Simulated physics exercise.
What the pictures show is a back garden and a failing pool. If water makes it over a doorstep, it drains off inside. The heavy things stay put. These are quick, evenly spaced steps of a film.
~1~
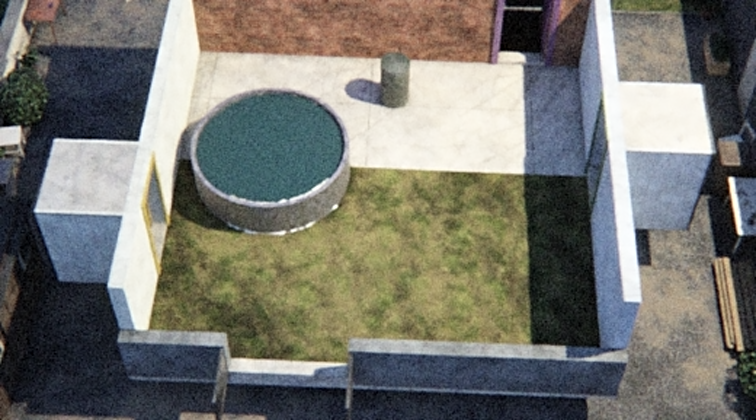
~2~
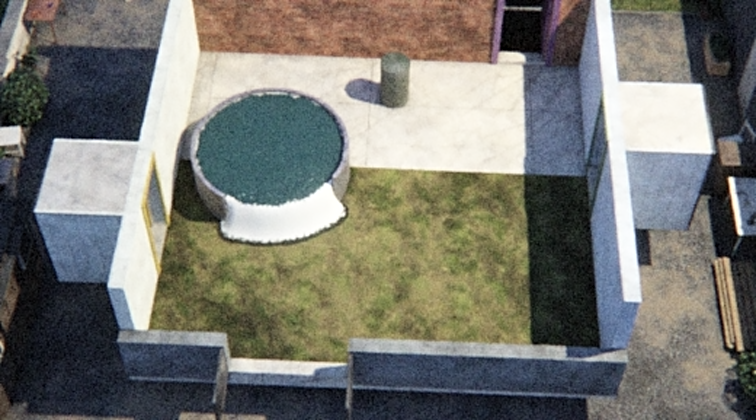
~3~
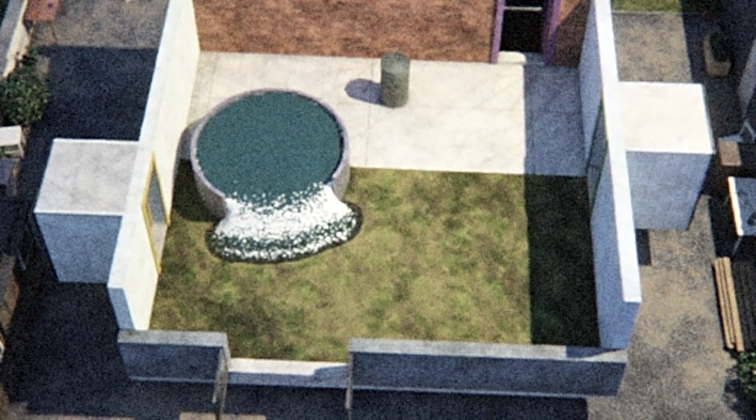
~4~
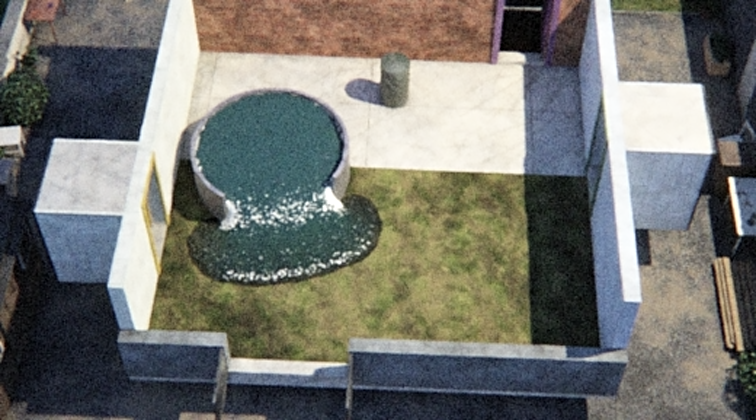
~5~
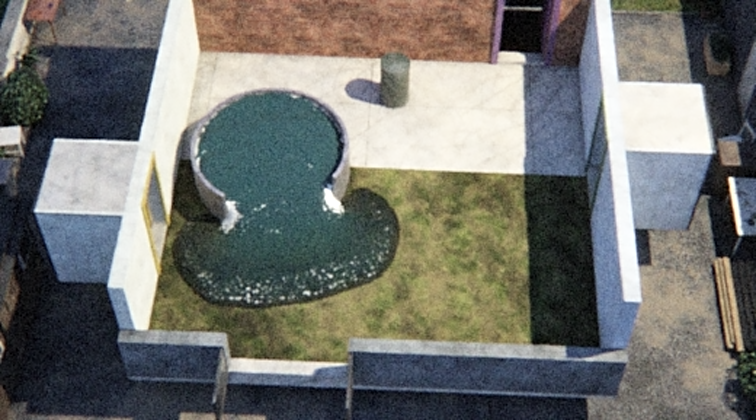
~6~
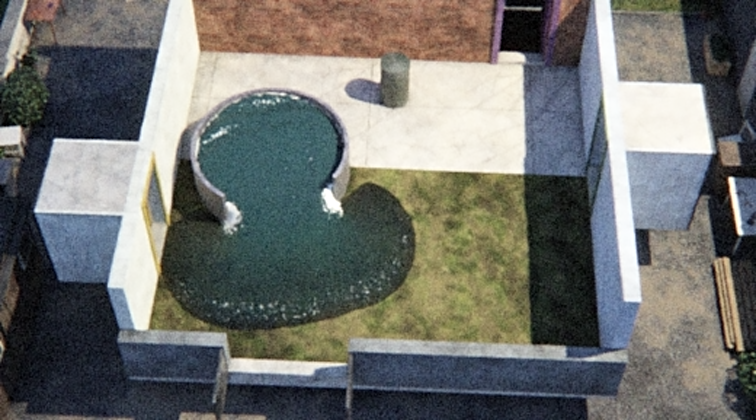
A round garden pool bursts open at the front and water spreads across the grass.
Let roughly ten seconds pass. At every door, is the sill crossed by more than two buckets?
In order: The purple door respects the limit, the yellow door respects the limit, the green door respects the limit.
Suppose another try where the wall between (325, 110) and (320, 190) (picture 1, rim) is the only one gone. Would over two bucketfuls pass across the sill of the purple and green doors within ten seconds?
Result - purple: Clears the line; green: Misses the line.
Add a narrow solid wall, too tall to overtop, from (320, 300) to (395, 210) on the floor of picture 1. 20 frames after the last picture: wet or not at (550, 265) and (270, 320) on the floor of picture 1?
Spared and submerged, in that order.
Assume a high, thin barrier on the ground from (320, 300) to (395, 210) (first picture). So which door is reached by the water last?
It is the door marked green.
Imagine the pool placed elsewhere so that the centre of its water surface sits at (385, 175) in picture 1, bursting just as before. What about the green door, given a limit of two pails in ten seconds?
Then - green comes in short.
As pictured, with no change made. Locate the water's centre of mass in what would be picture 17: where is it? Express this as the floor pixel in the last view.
Close to pixel (292, 236).
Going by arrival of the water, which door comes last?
It's the door marked purple.
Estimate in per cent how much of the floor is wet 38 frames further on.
Close to 60 in a hundred, I think.
A moment on, water covers 30 % of the floor; the purple door not reached, the yellow door wet at the sill, nothing in, the green door not reached.
Next, water covers 35 % of the floor; the purple door not reached, the yellow door wet at the sill, nothing in, the green door not reached.
Then, water covers 45 % of the floor; the purple door not reached, the yellow door wet at the sill, nothing in, the green door not reached.
Later, water covers 60 % of the floor; the purple door not reached, the yellow door wet at the sill, nothing in, the green door wet at the sill, nothing in.
In the end, water covers 80 % of the floor; the purple door wet at the sill, nothing in, the yellow door wet at the sill, nothing in, the green door wet at the sill, nothing in.
